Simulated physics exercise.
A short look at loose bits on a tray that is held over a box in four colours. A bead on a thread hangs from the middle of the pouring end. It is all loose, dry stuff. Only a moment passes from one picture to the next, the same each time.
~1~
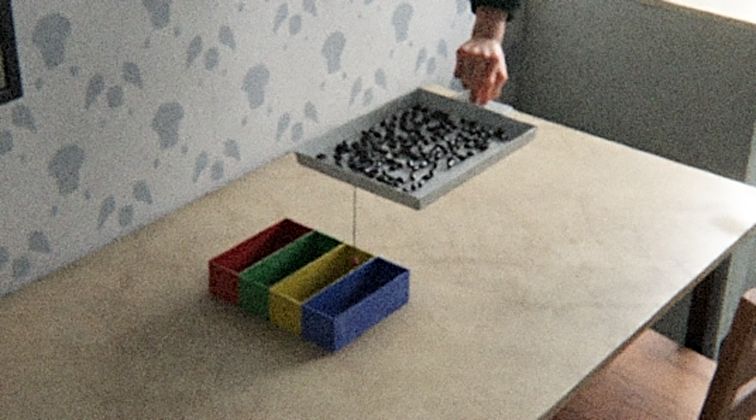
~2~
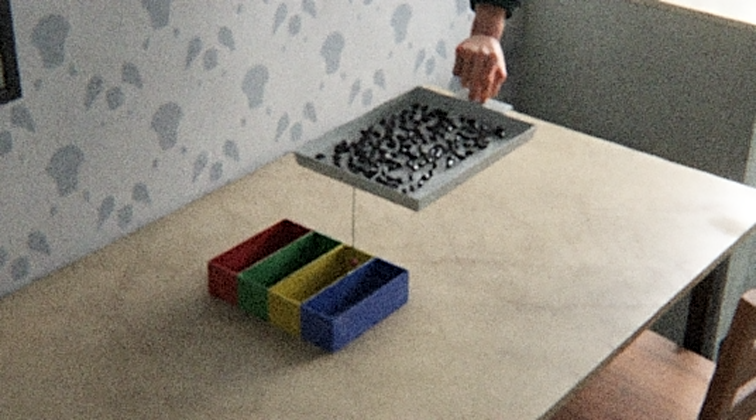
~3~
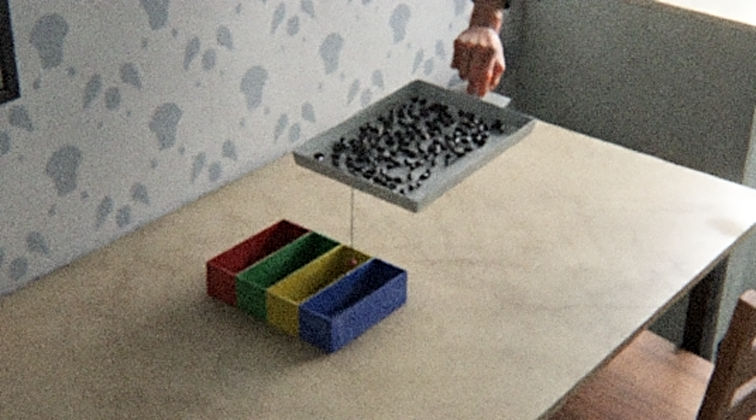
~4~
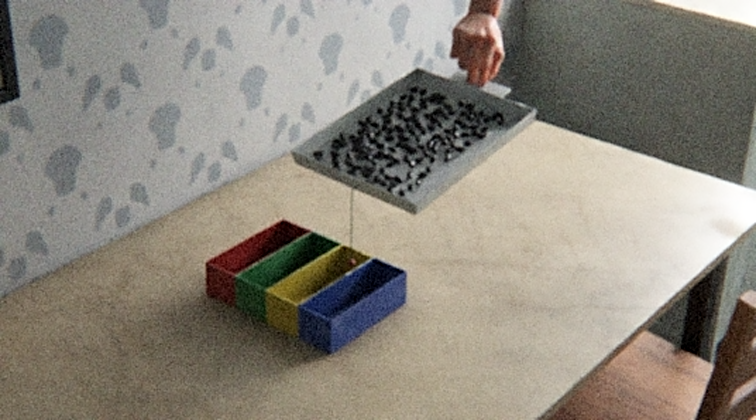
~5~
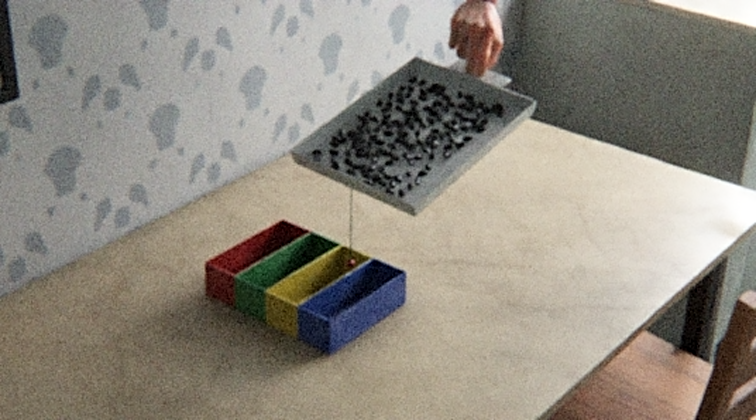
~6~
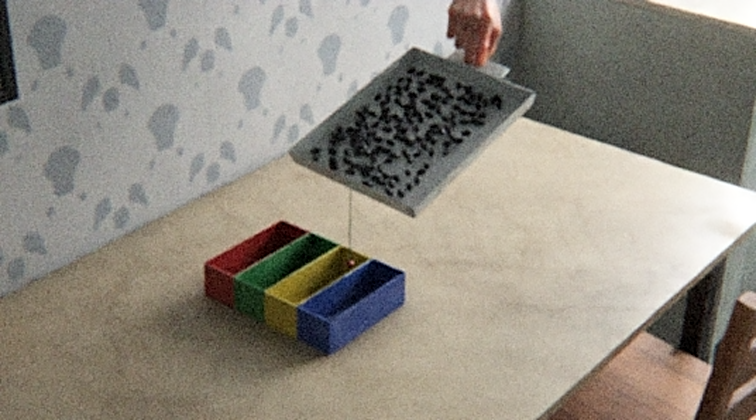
At first, a hand holds a grey tray of small black beans level above a box with red, green, yellow and blue cells, a thread hanging from its near end. Then the hand gradually tilts the tray toward the box, its right near corner lowest, until the slope is clear, while the beans stay spread across it.
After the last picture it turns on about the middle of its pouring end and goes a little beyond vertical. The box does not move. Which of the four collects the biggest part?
The blue one ends fullest.
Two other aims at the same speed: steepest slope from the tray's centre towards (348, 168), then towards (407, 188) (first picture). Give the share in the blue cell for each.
In turn 0 and 10 in a hundred.
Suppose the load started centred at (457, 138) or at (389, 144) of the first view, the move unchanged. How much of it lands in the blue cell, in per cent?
Near 20 % and 30 %.
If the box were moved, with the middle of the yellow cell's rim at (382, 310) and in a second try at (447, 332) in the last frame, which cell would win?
The first try: Yellow. The second: Red.
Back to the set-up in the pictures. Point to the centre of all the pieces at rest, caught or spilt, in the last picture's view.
At about (350, 332).
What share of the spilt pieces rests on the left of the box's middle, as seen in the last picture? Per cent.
Close to 10 per cent.
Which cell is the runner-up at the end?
It is the cell in yellow.
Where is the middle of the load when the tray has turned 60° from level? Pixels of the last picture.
Close to (380, 174).
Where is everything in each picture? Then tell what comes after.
In the first frame, corners of the pouring end near (298, 150) and (419, 196), level; middle of the load near (407, 148), black beans; bead on its thread near (354, 262); red cell near (224, 280); green cell near (254, 295); yellow cell near (286, 310); blue cell near (318, 325).
In the second frame, corners of the pouring end near (297, 151) and (418, 197), level; middle of the load near (406, 147).
In the third frame, corners of the pouring end near (296, 151) and (416, 199), tipped barely, lowest at the right corner; middle of the load near (405, 144).
In the fourth frame, corners of the pouring end near (295, 150) and (415, 201), tipped a little, lowest at the right corner; middle of the load near (404, 140).
In the fifth frame, corners of the pouring end near (294, 150) and (414, 204), tipped a little, lowest at the right corner; middle of the load near (403, 135).
In the sixth frame, corners of the pouring end near (292, 150) and (413, 206), tipped clearly, lowest at the right corner; middle of the load near (402, 131); red cell near (220, 283); green cell near (250, 297); yellow cell near (281, 312); blue cell near (314, 328).
Shortly afterwards, tray tipped steeply; all but a few on the tray; only a few falling or outside the box.
Next, tray tipped right over; the bulk on the tray; only a few in the blue cell; near a quarter falling or outside the box.
Some moments later, tray tipped past a quarter turn; near a third in the blue cell; a little in the yellow cell; only a few in the green cell; near half falling or outside the box.
In the end, tray tipped past a quarter turn; near a third in the blue cell; a little in the yellow cell; only a few in the green cell; none at all in the red cell; near half outside the box.
